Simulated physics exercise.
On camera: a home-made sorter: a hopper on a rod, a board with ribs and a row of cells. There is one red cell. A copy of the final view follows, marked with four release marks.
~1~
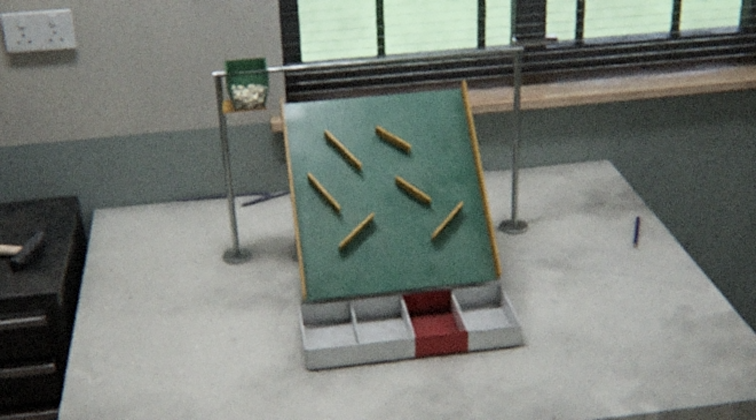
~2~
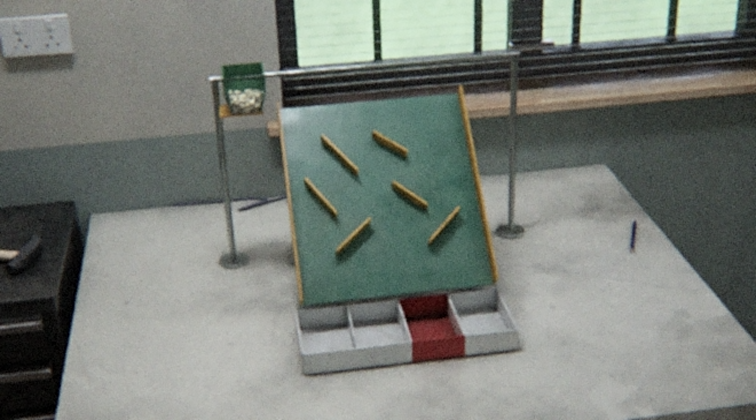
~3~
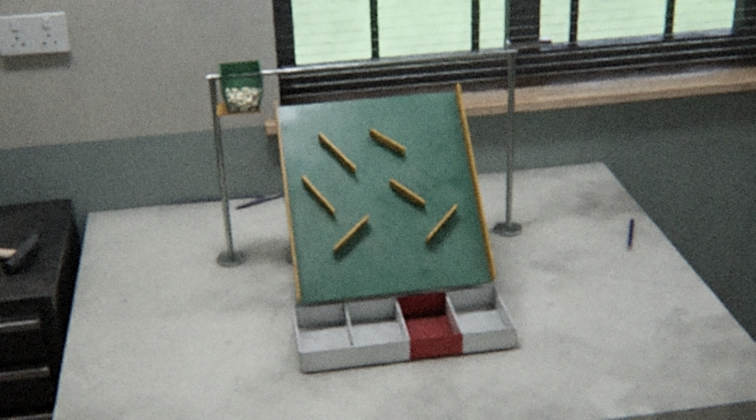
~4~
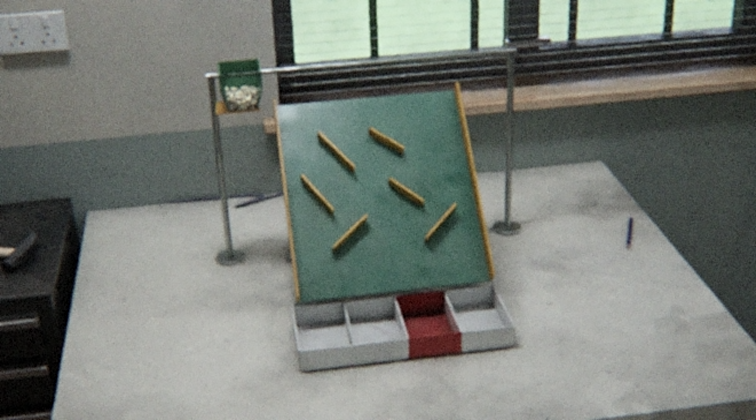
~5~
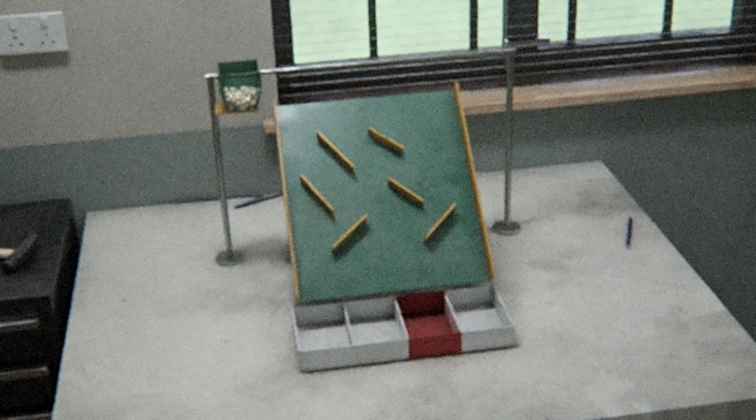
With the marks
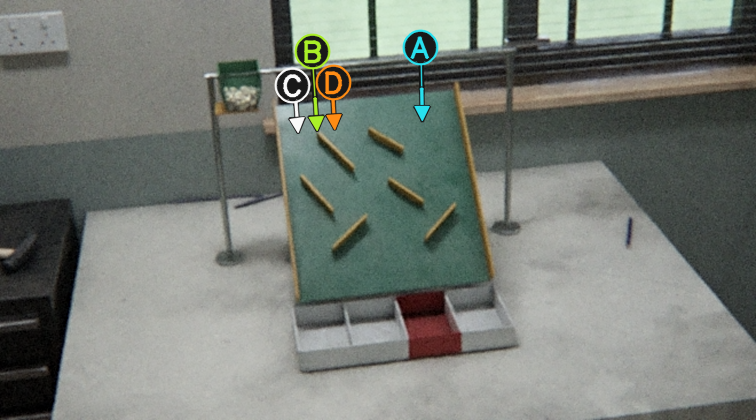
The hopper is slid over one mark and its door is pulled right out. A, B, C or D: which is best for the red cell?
D.
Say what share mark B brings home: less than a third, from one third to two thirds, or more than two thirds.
Mark B gives from one third to two thirds.
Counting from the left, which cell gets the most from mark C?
The first from the left.
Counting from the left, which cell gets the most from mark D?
The third from the left.
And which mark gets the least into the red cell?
C.
On the marked copy, mark A meets the board at (422, 115); mark B meets the board at (316, 125); mark C meets the board at (297, 127); mark D meets the board at (334, 123).
Choosing A, close to half in the red cell, close to a third in other cells, a small share held on the board.
Choosing B, close to a third in the red cell, close to half in other cells, a small share held on the board.
Choosing C, a small share in the red cell, the bulk in other cells, a small share held on the board.
Choosing D, the bulk in the red cell, close to a quarter in other cells.
